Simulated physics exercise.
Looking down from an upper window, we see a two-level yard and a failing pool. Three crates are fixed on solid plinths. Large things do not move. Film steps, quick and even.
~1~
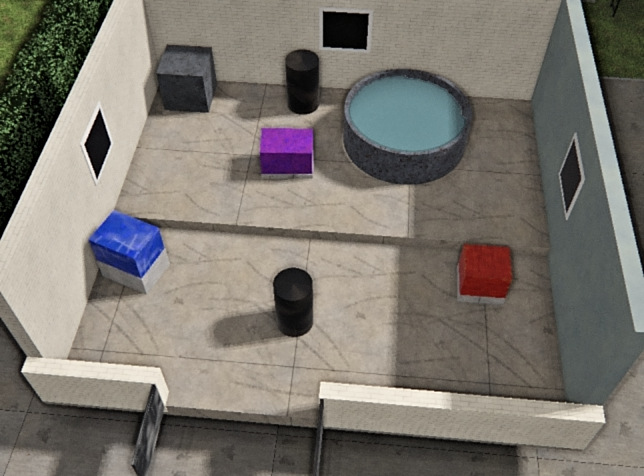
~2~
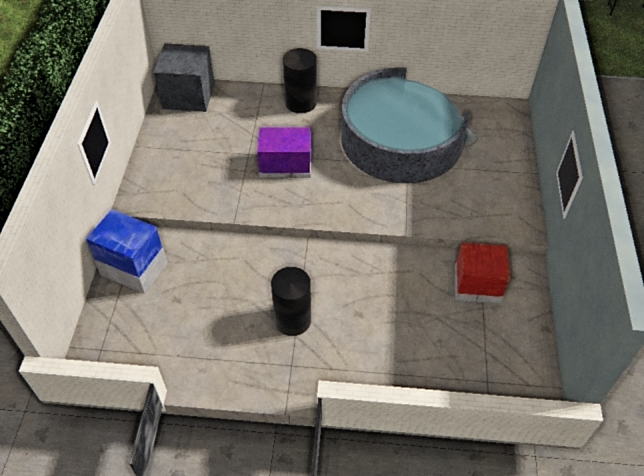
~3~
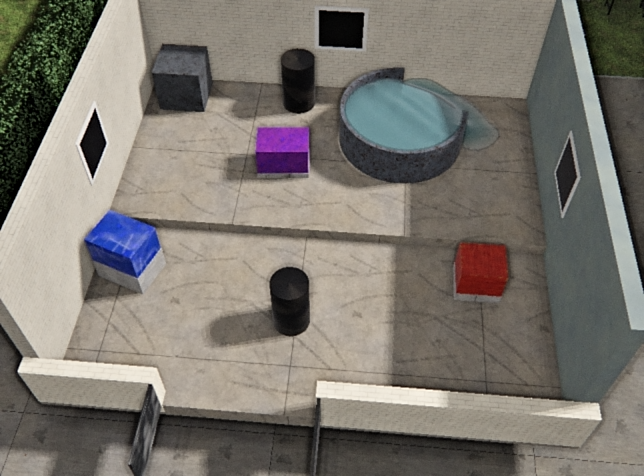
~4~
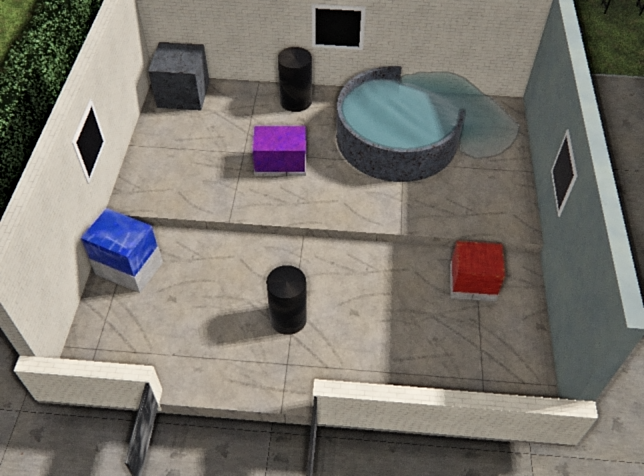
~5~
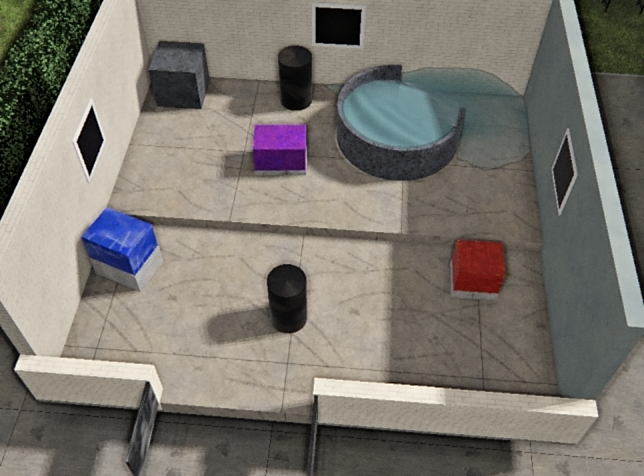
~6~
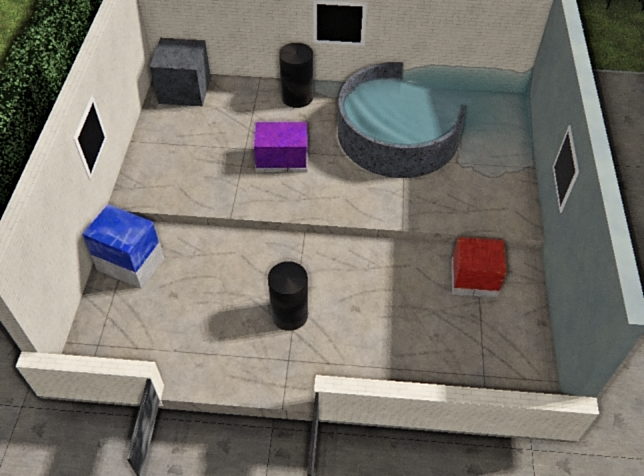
A round pool opens on its far right side and water spreads across the upper level.
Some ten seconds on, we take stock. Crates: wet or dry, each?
Red crate wet, blue crate dry, purple crate dry.
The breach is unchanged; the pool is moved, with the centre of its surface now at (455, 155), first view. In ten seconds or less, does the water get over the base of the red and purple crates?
Red: Untouched; purple: Reached.
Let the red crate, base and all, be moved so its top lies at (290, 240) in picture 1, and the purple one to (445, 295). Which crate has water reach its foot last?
The one in blue, I think.
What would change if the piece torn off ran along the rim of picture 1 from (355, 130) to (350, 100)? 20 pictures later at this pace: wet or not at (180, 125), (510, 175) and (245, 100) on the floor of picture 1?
Okay, the first is waterlogged, the next is left untouched, and the last is waterlogged.
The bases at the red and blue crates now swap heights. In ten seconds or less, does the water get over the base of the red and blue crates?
Red: Untouched; blue: Untouched.
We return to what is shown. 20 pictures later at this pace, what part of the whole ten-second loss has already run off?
Some 0 per cent.
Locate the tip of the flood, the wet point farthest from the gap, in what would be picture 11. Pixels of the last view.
About (249, 78).
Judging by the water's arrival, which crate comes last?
My answer is the blue crate.
A moment on, water covers 10 % of the floor; the red crate not reached, the blue crate not reached, the purple crate not reached.
Next, water covers 25 % of the floor; the red crate water round its plinth, the blue crate not reached, the purple crate water round its plinth.
Then, water covers 45 % of the floor; the red crate water round its plinth, the blue crate not reached, the purple crate water round its plinth.
Later, water covers 80 % of the floor; the red crate water round its plinth, the blue crate water round its plinth, the purple crate water round its plinth.
In the end, water covers 90 % of the floor; the red crate was topped, the blue crate stayed above the water, the purple crate stayed above the water.
